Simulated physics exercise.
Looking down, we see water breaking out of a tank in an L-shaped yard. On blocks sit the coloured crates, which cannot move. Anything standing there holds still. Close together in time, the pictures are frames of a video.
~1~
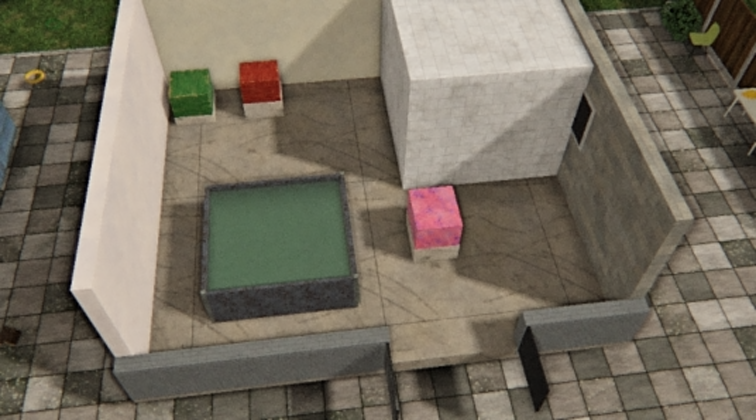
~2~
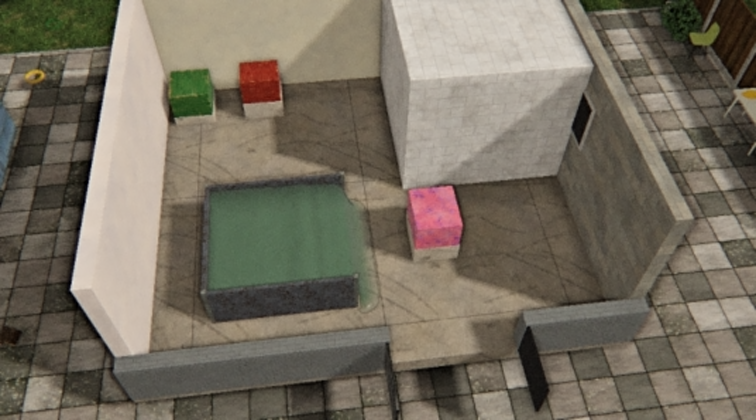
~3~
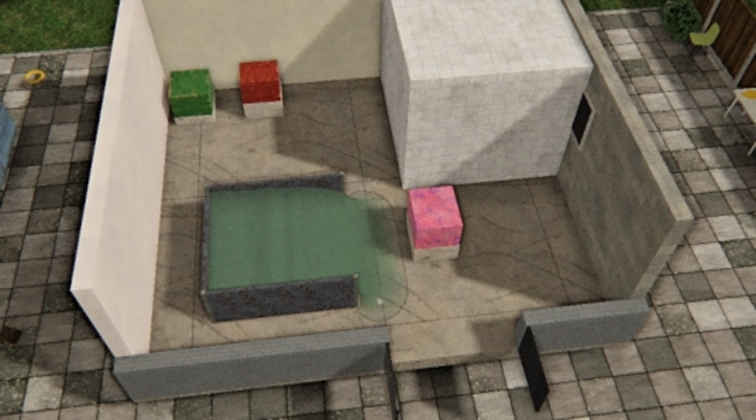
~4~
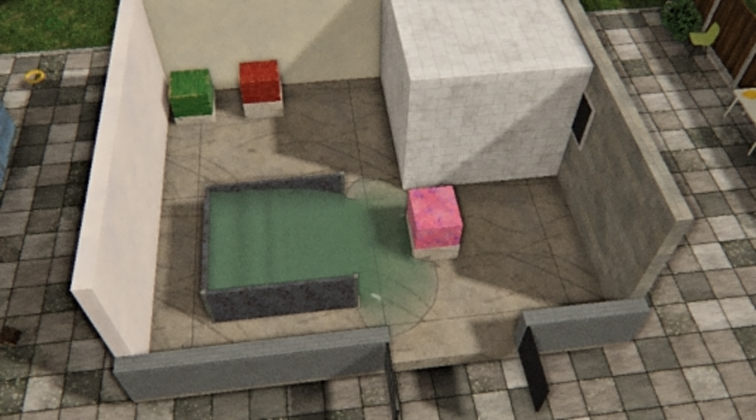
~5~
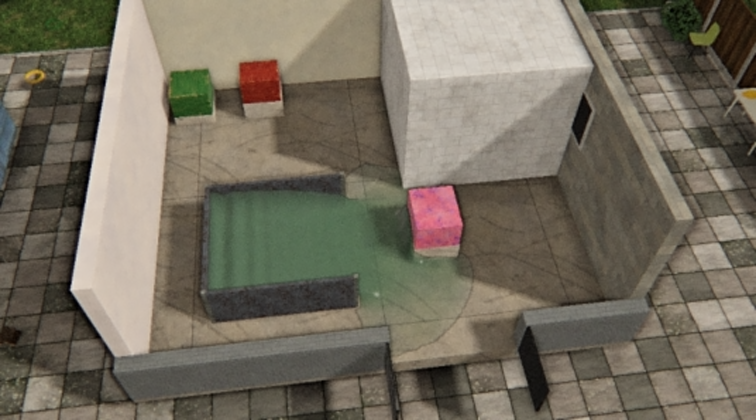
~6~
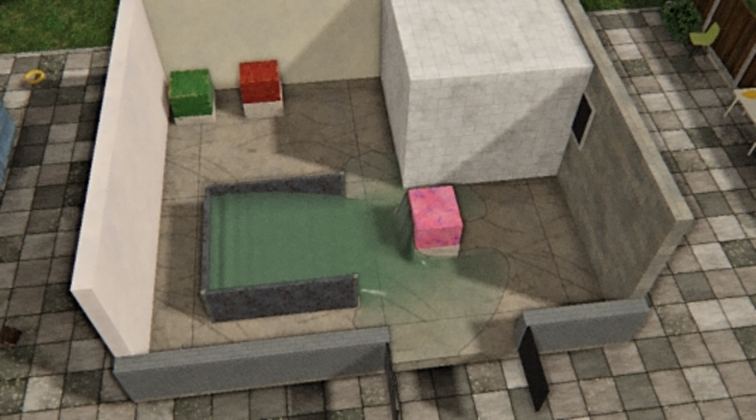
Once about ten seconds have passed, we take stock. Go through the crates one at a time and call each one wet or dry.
The red crate is dry. The pink crate is wet. The green crate is dry.
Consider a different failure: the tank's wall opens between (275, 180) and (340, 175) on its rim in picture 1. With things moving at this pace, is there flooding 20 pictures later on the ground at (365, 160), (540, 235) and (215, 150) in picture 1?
Those three come out soaked, moisture-free and soaked, one after another.
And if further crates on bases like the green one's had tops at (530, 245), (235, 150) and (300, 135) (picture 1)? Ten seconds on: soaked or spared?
Crate one is touched by the flood; crate two avoids the flood; crate three avoids the flood.
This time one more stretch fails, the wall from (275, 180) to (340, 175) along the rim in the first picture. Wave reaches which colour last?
The crate marked pink.
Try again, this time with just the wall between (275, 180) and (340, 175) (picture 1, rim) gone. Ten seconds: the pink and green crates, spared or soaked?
Note - pink is left dry; green is overtopped.
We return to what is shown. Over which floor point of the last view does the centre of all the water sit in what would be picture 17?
Estimate: (395, 241).
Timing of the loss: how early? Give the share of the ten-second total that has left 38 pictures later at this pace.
About 70 per cent.
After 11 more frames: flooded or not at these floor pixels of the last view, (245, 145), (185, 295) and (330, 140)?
Status by point, in sequence: Unwetted; unwetted; waterlogged.
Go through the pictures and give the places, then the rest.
Still water in the tank at (278, 233), in the first picture.
Water pours out at (348, 243) and has run to (362, 310), in the second picture.
The front is at (386, 314), out from the gap at (348, 245), in the third picture.
The front is at (389, 185), out from the gap at (348, 246), in the fourth picture.
Water pours out at (348, 247) and has run to a hidden place, in the fifth picture.
Water pours out at (348, 247) and has run to (503, 275), in the sixth picture.
A moment on, water covers 40 % of the floor; the red crate not reached, the pink crate water round its plinth, the green crate not reached.
Next, water covers 50 % of the floor; the red crate not reached, the pink crate water round its plinth, the green crate not reached.
Then, water covers 60 % of the floor; the red crate water round its plinth, the pink crate water round its plinth, the green crate water round its plinth.
Later, water covers 85 % of the floor; the red crate water round its plinth, the pink crate water round its plinth, the green crate water round its plinth.
In the end, water covers 100 % of the floor; the red crate stayed above the water, the pink crate was topped, the green crate stayed above the water.
